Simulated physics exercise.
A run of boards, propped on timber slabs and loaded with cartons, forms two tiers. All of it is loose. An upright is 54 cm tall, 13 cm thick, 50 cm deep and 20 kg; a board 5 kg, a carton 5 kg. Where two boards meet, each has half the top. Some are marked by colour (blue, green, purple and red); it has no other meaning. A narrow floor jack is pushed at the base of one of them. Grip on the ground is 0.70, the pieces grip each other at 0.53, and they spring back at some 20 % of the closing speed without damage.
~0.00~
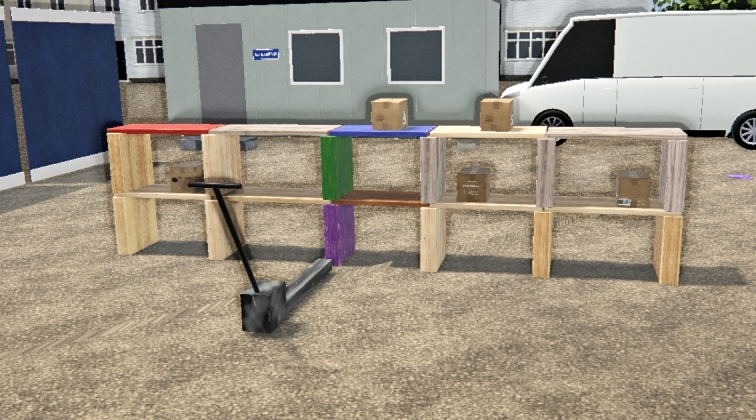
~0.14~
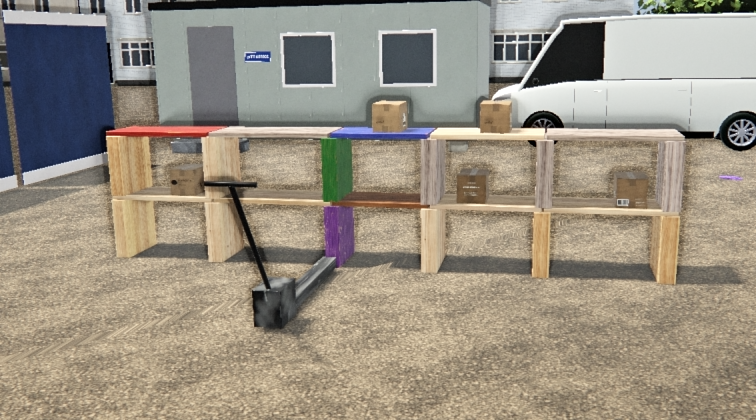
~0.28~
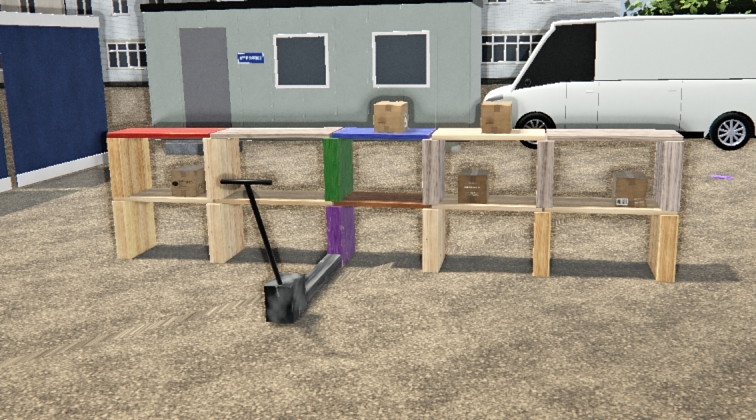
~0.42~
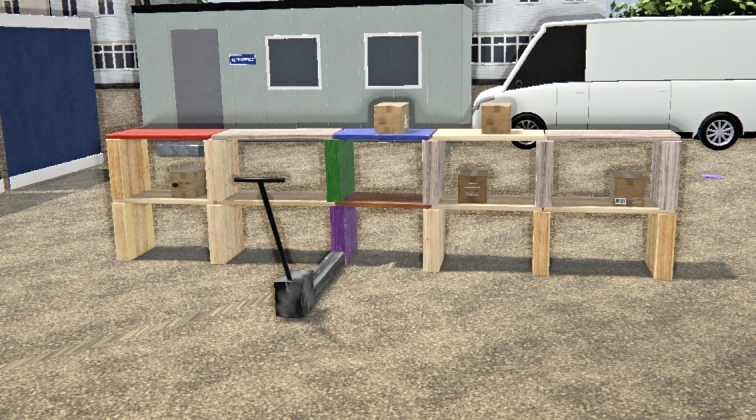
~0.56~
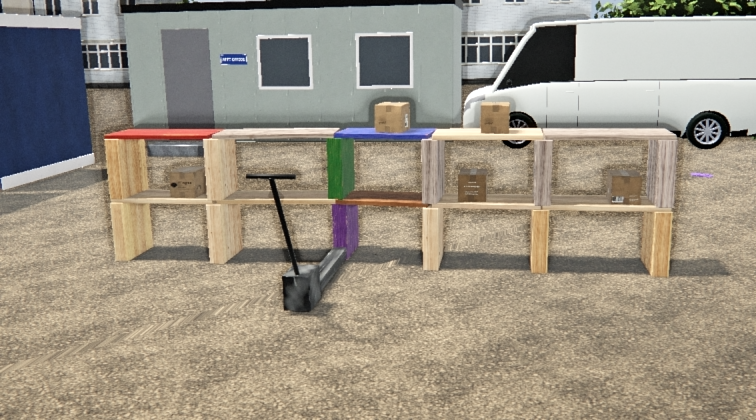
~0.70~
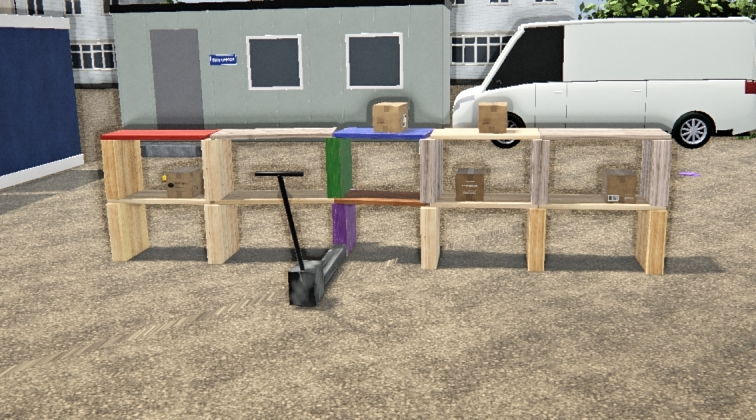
Black T-handled floor jack sliding up to a two-tier board shelf with cartons, then nudging the purple lower upright slightly.
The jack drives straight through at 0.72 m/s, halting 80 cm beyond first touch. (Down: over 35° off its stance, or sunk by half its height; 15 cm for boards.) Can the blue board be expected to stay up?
In the end the blue board drops.
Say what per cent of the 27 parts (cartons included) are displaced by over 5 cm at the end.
25 per cent.
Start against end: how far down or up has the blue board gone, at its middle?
About 85 cm lower.
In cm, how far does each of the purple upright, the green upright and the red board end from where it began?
Purple 80, green 70, red 0.
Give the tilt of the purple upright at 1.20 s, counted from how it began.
Roughly 0°.
Around 1.20 s, none of the 27 pieces down, 15 disturbed; blue board displaced 13 cm; red board displaced 29 mm.
Around 1.54 s, 6 of the 27 pieces down; blue board tipped 36°, 20 cm lower; green upright tipped 56°, 30 cm lower.
Around 1.88 s, 6 of the 27 pieces down; blue board tipped 45°, 79 cm lower; green upright on its side.
Finally (3.0 s), 6 of the 27 pieces down; blue board tipped 41°, 85 cm lower; green upright on its side; red board displaced 48 mm. Seen by the last camera, middles, blue board near (380, 231), green upright near (309, 231).
